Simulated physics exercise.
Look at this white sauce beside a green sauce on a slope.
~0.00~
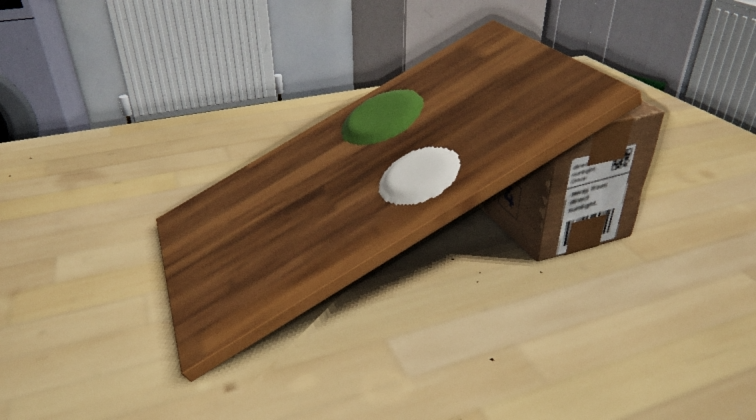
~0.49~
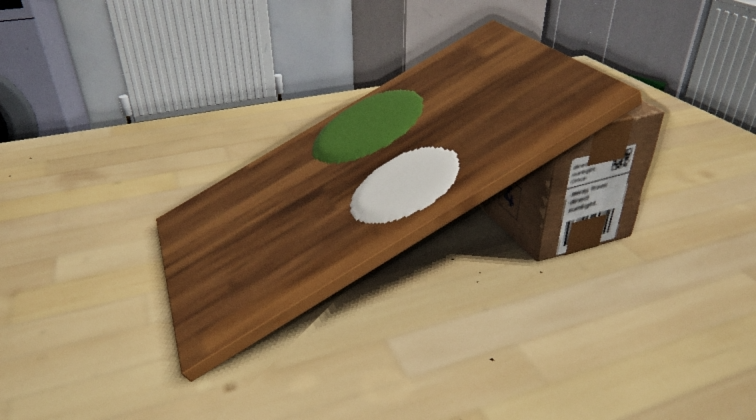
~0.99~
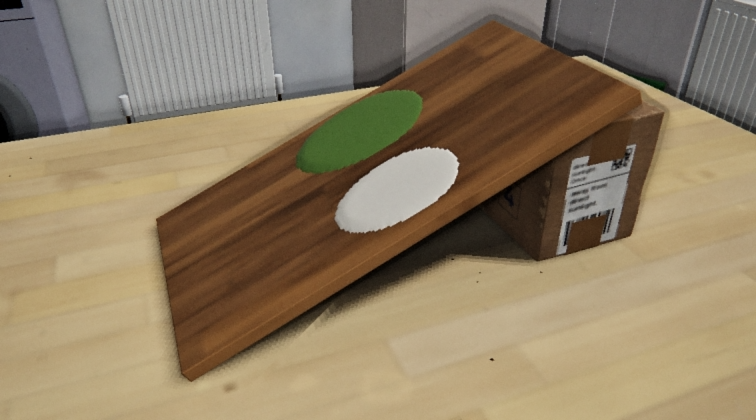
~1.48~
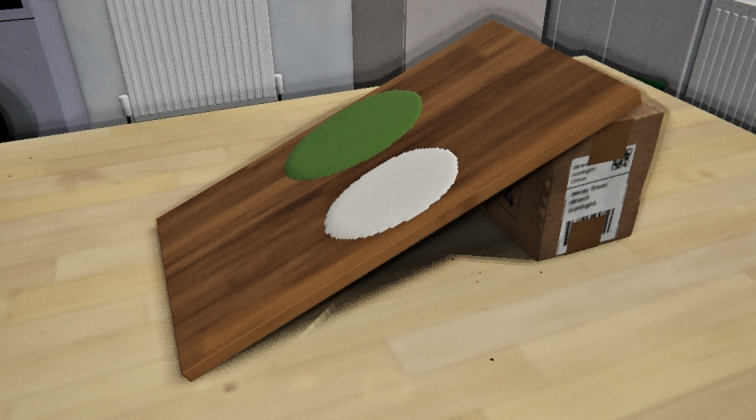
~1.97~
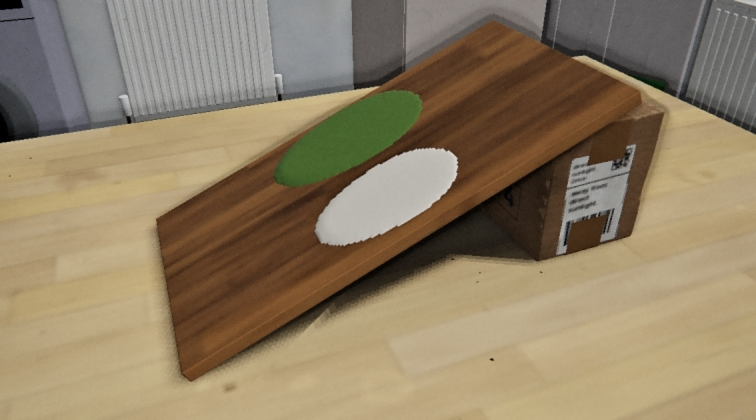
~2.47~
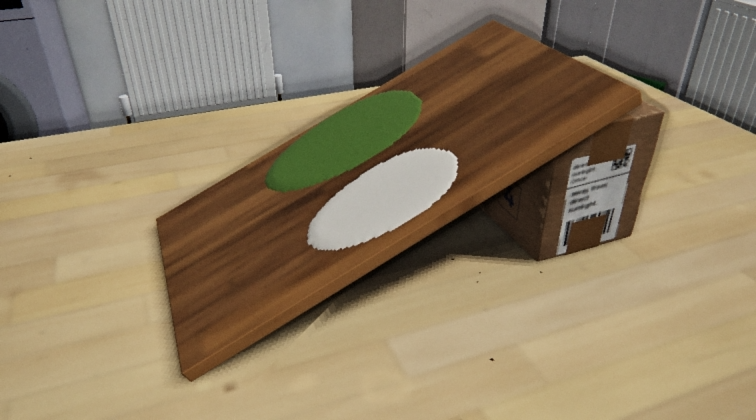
On a wooden board propped against a cardboard box, a green sauce and a white sauce spread down the slope side by side toward the lower left, stretching from small blobs into long ovals, quickly at first, then more slowly.
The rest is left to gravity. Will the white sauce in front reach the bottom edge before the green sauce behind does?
No.
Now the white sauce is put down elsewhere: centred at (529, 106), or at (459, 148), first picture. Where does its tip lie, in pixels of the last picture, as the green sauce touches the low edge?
(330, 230) and (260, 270).
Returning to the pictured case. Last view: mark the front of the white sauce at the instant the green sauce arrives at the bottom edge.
Front location, last frame: Close to (219, 294).
By 7.2 s, the white sauce is three quarters of the way down; the green sauce is three quarters of the way down.
By 11.3 s, the white sauce is close to the edge; the green sauce is close to the edge.
By 14.5 s, the white sauce is close to the edge; the green sauce is at the low edge.
